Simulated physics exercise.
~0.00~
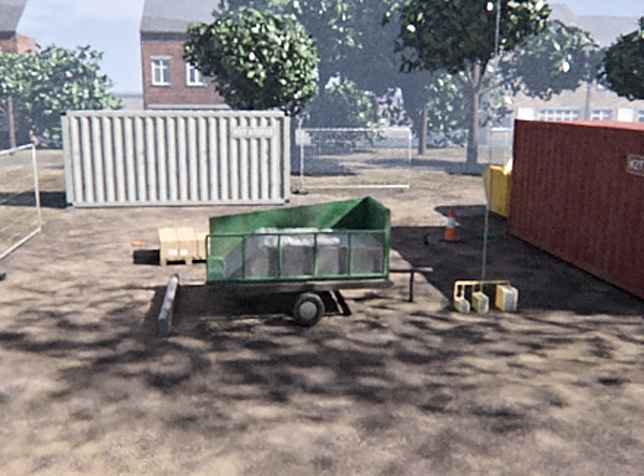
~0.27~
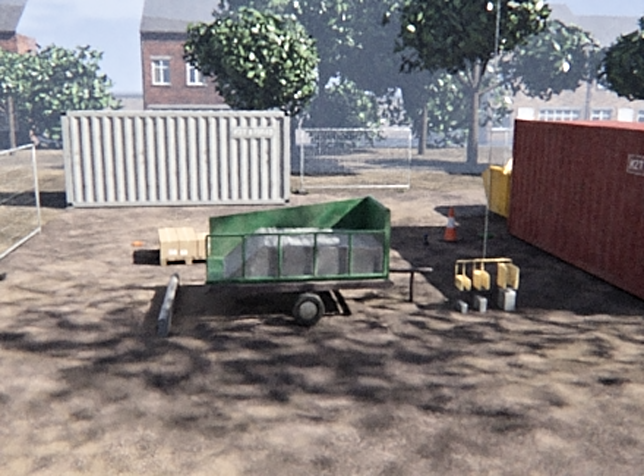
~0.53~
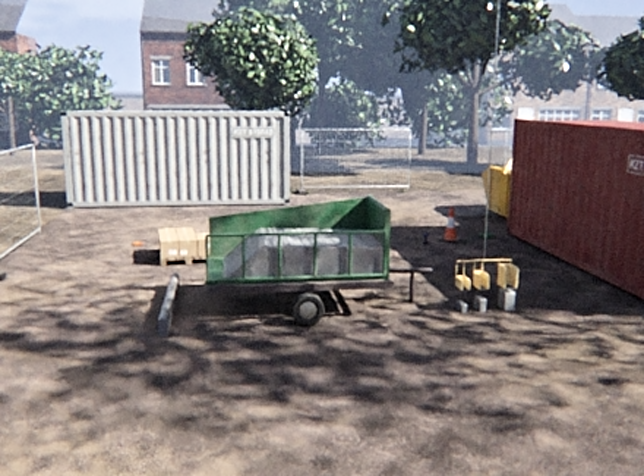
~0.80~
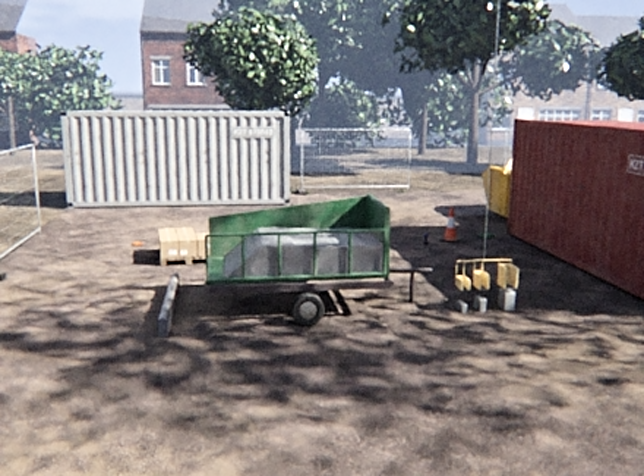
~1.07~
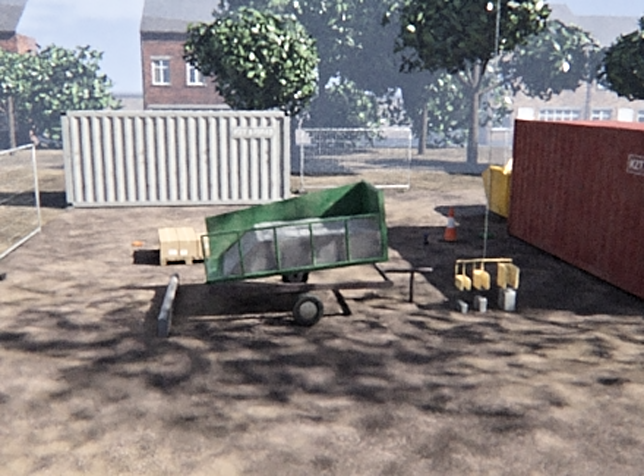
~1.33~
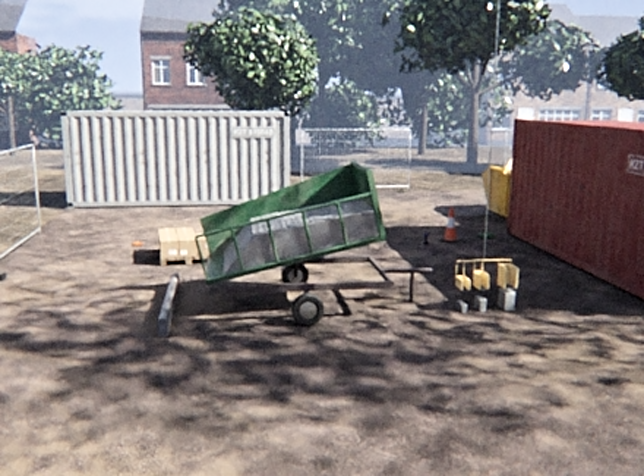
A green trailer holding a grey load sat level at first while yellow moulds lifted off small grey blocks on the right, and then its bed tilted steadily, right end rising and left end low.
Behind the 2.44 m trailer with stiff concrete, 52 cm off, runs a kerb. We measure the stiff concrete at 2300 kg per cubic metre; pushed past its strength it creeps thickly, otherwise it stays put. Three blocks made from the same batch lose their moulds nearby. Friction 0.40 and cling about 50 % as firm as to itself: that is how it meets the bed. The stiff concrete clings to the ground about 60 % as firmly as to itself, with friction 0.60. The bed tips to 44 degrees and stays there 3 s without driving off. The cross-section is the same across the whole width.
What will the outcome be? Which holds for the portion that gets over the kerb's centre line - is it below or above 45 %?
Of the two, above.
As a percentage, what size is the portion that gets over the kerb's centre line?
I'd put it at around 50 per cent.
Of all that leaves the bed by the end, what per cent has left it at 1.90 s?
I'd put it near 0 per cent.
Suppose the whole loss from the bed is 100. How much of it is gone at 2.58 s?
Reading: Approx. 10 per cent.
By 1.90 s, the tilt is 28 degrees, all is on the bed and 0 % past the kerb's middle.
By 2.58 s, the tilt is 44 degrees, 89 % is on the bed and 0 % past the kerb's middle.
By 3.25 s, the tilt is 44 degrees, none is on the bed and 40 % past the kerb's middle.
By 3.93 s, the tilt is 44 degrees, none is on the bed and 52 % past the kerb's middle.
By 5.63 s, at the end, the tilt is 44 degrees, none is on the bed and 52 % past the kerb's middle.
